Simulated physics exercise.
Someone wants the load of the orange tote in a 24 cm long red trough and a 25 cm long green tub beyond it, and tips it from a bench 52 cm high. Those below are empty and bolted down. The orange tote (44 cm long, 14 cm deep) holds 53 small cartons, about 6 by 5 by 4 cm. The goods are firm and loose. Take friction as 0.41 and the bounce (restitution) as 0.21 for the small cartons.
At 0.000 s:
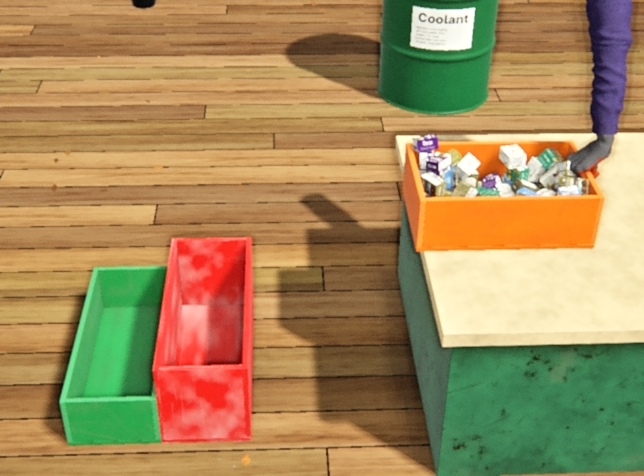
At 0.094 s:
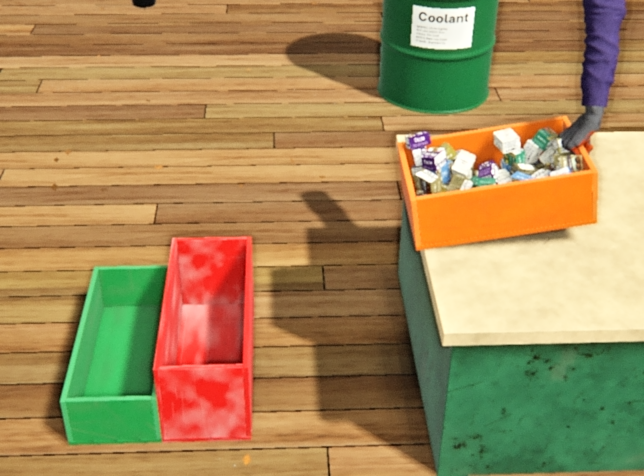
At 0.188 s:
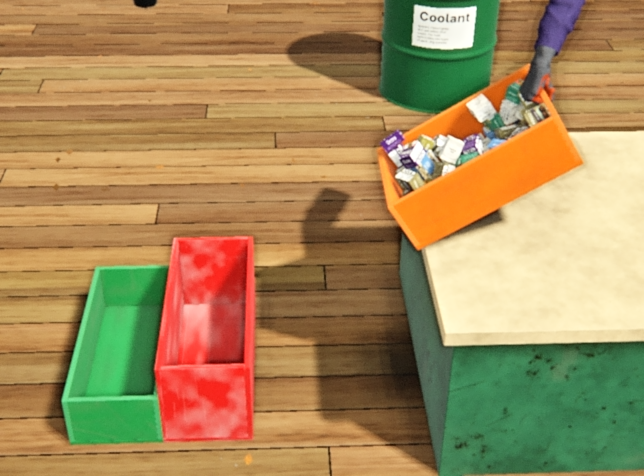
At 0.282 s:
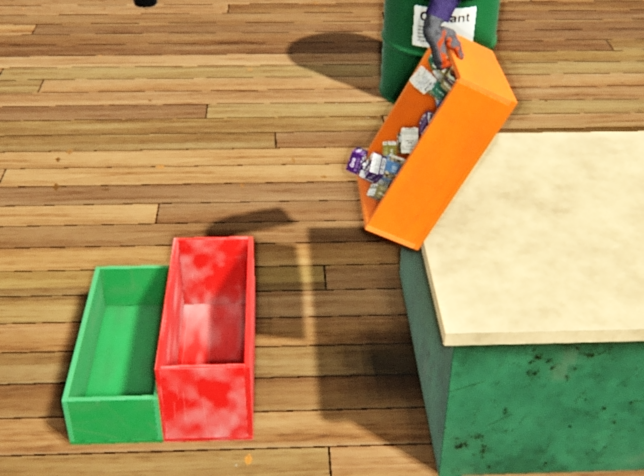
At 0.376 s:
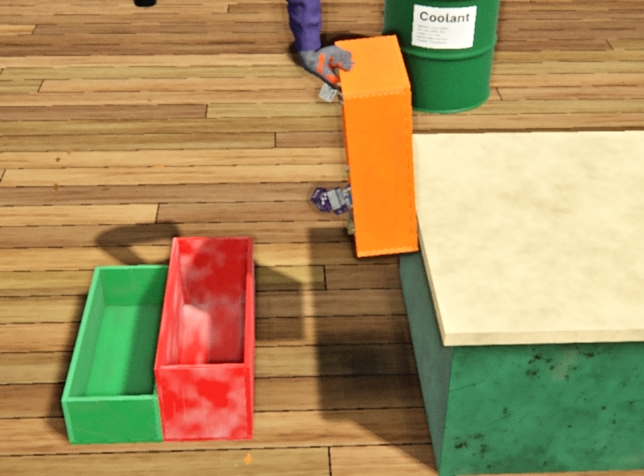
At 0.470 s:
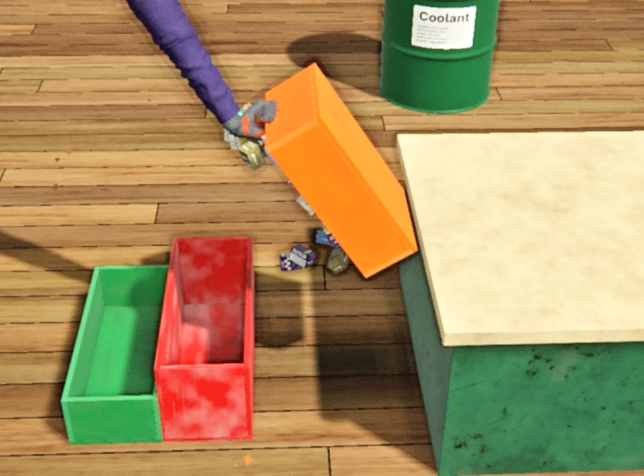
A gloved hand tilts an orange tote leftward off a bench until small cartons tumble out.
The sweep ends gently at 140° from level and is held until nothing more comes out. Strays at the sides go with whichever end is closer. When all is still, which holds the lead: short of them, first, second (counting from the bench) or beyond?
The largest share lands on the ground, short of the two.
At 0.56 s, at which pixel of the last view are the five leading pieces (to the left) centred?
At about (167, 213).
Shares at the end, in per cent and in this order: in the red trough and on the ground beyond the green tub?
About 30 and 10 per cent.
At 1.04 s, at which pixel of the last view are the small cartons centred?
Around (234, 356).
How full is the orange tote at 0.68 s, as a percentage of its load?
Some 0 per cent.
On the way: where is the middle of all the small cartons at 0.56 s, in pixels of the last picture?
Near (269, 230).
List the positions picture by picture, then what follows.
In the first frame (places track the rim corner closest to us here), orange tote (426, 199); red trough (158, 369); tipped 0°; all still inside.
In the second frame, orange tote (416, 198); tipped 9°.
In the third frame, orange tote (393, 204); tipped 33°.
In the fourth frame, orange tote (367, 224); tipped 64°; 1 out, the lowest carton at (357, 161).
In the fifth frame, orange tote (357, 251); tipped 96°; 3 out, the lowest carton at (323, 200).
In the sixth frame, orange tote (363, 273); red trough (160, 368); tipped 123°; 14 out, the lowest carton at (290, 262).
After 0.56 s, tilt 138°; 6 still in the orange tote, 1 on the ground short of the red trough and 46 in the air.
After 0.68 s, tilt 140°; 13 in the red trough, 5 in the green tub, 11 on the ground short of the red trough and 24 in the air.
After 0.83 s, tilt 140°; 15 in the red trough, 8 in the green tub, 24 on the ground short of the red trough, 3 on the ground beyond the green tub and 3 in the air.
Outcome (at 1.04 s), 15 in the red trough, 10 in the green tub, 24 on the ground short of the red trough and 4 on the ground beyond the green tub.
